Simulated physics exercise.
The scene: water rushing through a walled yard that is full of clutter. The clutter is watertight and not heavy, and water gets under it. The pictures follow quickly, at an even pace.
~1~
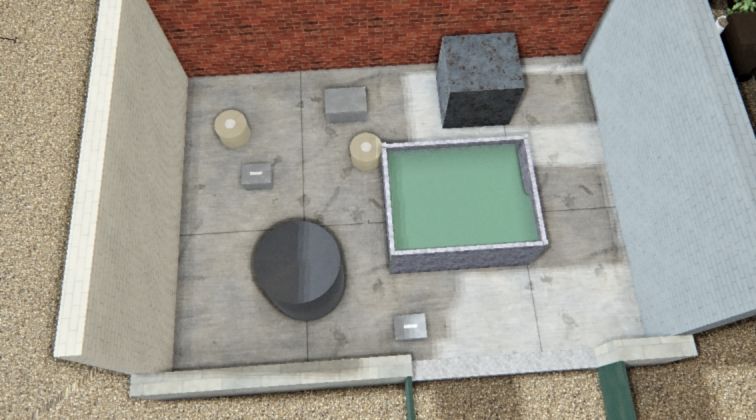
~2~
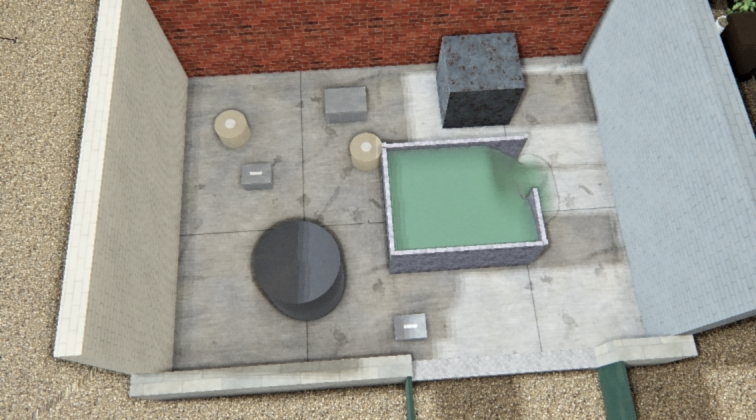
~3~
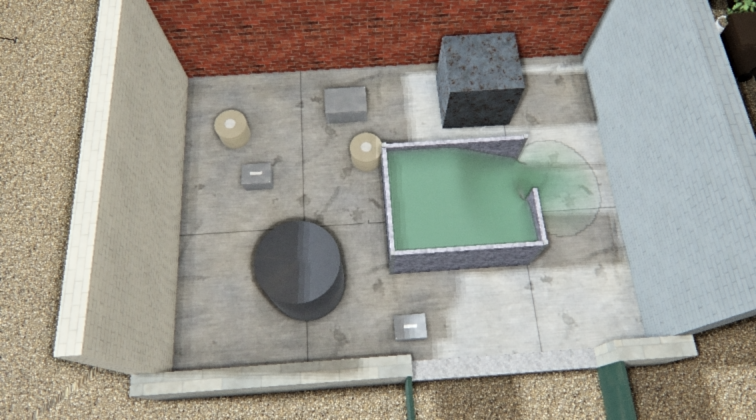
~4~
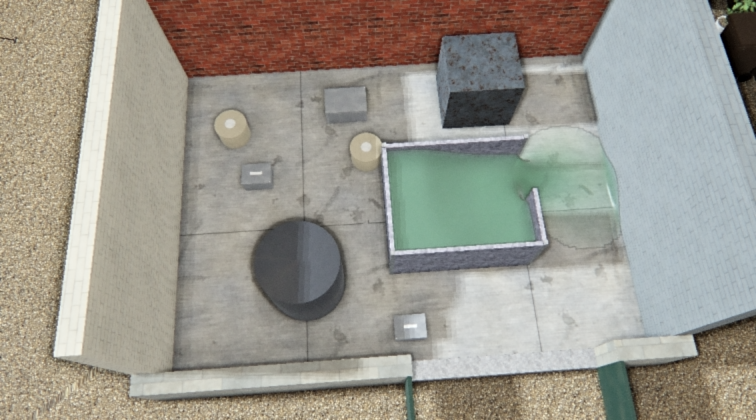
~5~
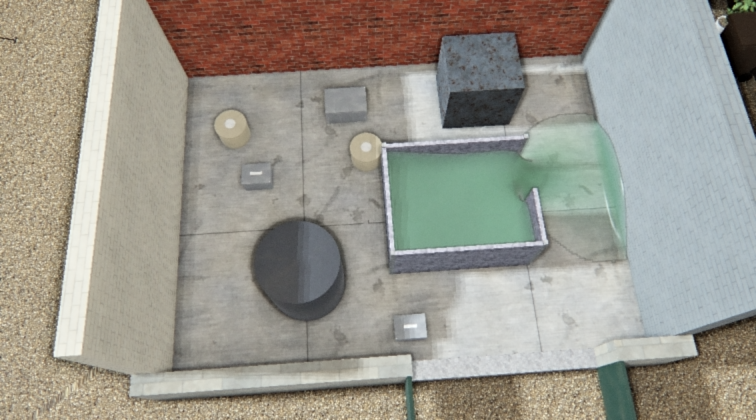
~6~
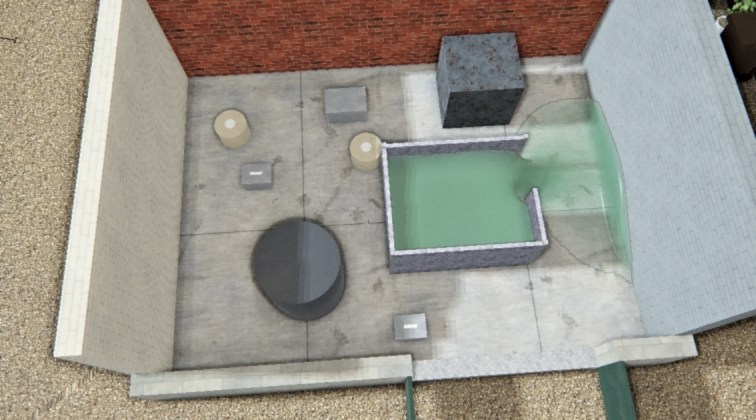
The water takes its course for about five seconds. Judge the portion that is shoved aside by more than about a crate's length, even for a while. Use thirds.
That comes to from one to two thirds.
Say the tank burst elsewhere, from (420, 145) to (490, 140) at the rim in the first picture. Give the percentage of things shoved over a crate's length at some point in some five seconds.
Roughly 60 per cent.
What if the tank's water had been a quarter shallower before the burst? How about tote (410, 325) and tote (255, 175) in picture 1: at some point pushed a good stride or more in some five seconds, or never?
One after the other: Shifted that much, never so far.
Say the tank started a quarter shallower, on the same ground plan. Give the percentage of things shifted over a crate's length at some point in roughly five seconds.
Roughly 20 per cent.
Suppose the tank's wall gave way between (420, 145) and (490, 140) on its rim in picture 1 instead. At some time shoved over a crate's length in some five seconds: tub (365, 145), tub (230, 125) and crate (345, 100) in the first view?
One after the other: Under that, shifted that much, yes.
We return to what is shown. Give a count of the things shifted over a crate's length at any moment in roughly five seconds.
It comes to 2.
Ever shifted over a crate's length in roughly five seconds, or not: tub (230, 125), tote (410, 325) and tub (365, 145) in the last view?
In turn: Under that, shifted that much, never so far.
A moment on, 0 of 5 are well off their spots; 0 afloat.
Next, 0 of 5 are well off their spots; 0 afloat.
Later, 0 of 5 are well off their spots; 0 afloat.
In the end, 2 of 5 are well off their spots, and 2 have been at some point; 0 afloat.
